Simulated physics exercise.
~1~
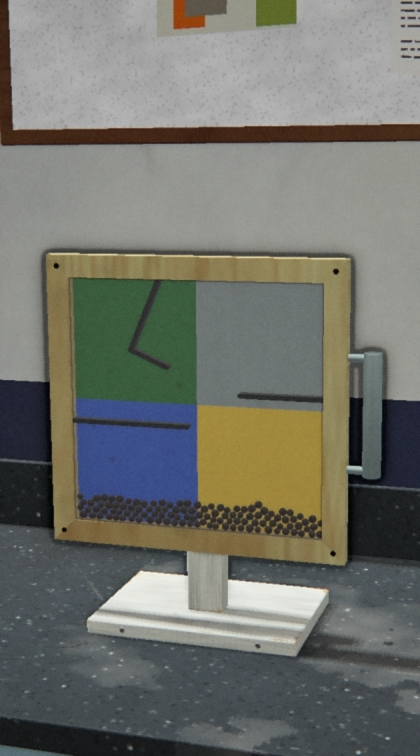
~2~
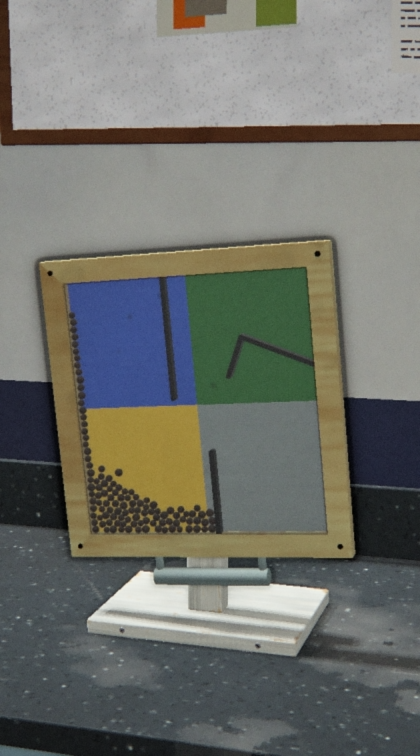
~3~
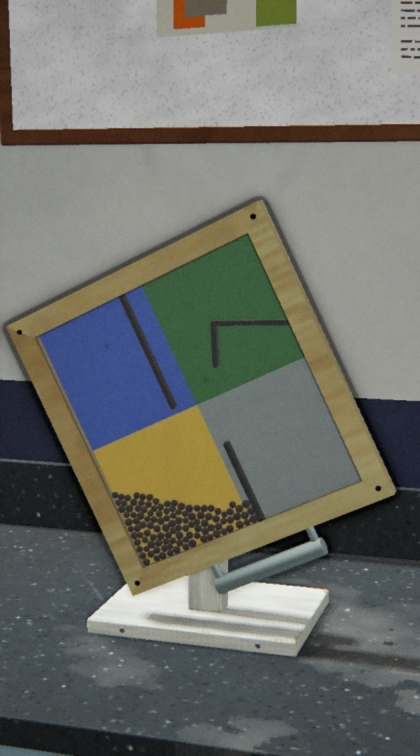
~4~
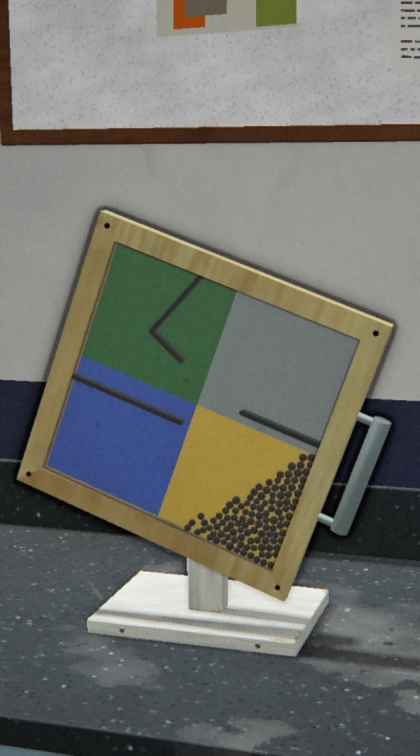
A square, clear-fronted case with a pale wooden frame, split into green, grey, blue and yellow quarters, stands on a white base on a dark speckled counter, seen from the front beneath a pinned board. Small dark round pills lie in a low layer along its bottom, across blue and yellow. The case turns clockwise nearly a quarter turn, bringing its side handle to the bottom, and the pills heap in the lower left, some lining the left edge. It then swings back counterclockwise, the pills sliding rightward. It ends tilted slightly clockwise, the pills sloped in the yellow quarter's lower right corner.
